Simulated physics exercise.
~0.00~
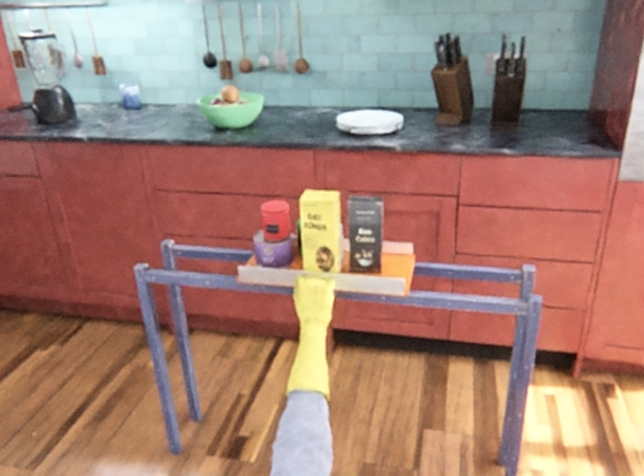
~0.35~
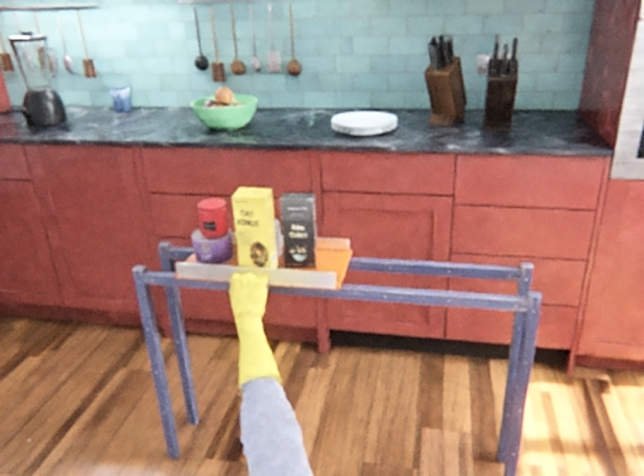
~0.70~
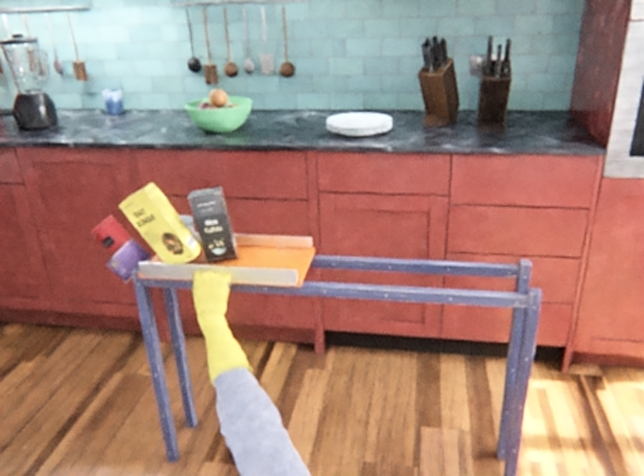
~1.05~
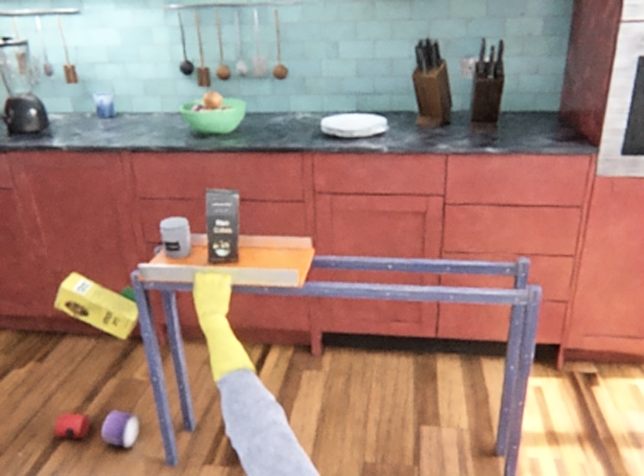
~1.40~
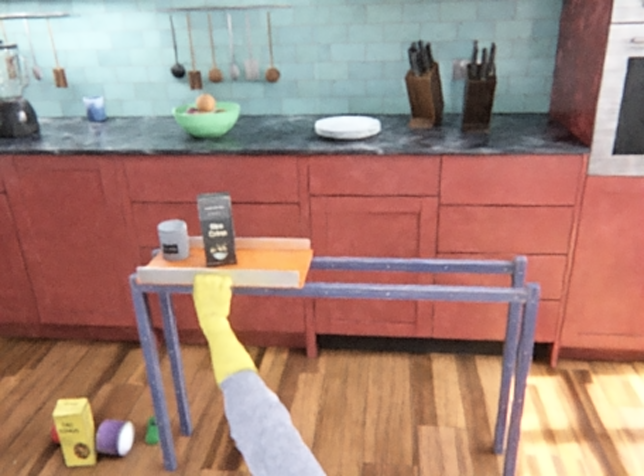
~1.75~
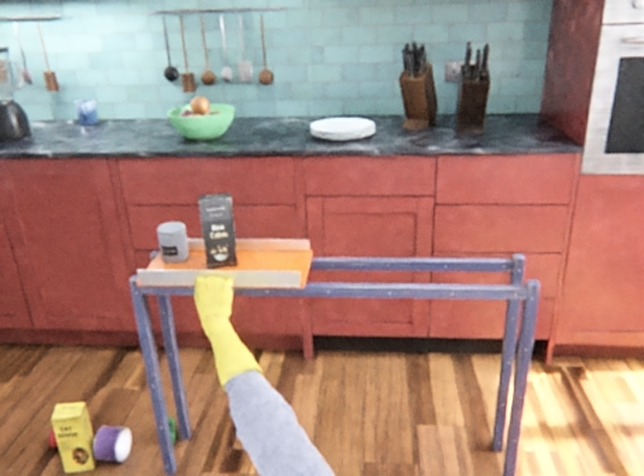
In a kitchen with red cupboards, a yellow-gloved hand pushed a loaded orange tray left along blue rails until it stopped at the end, and a red jar, purple tub, yellow carton and green item fell to the floor, leaving the black packet and grey jar standing.
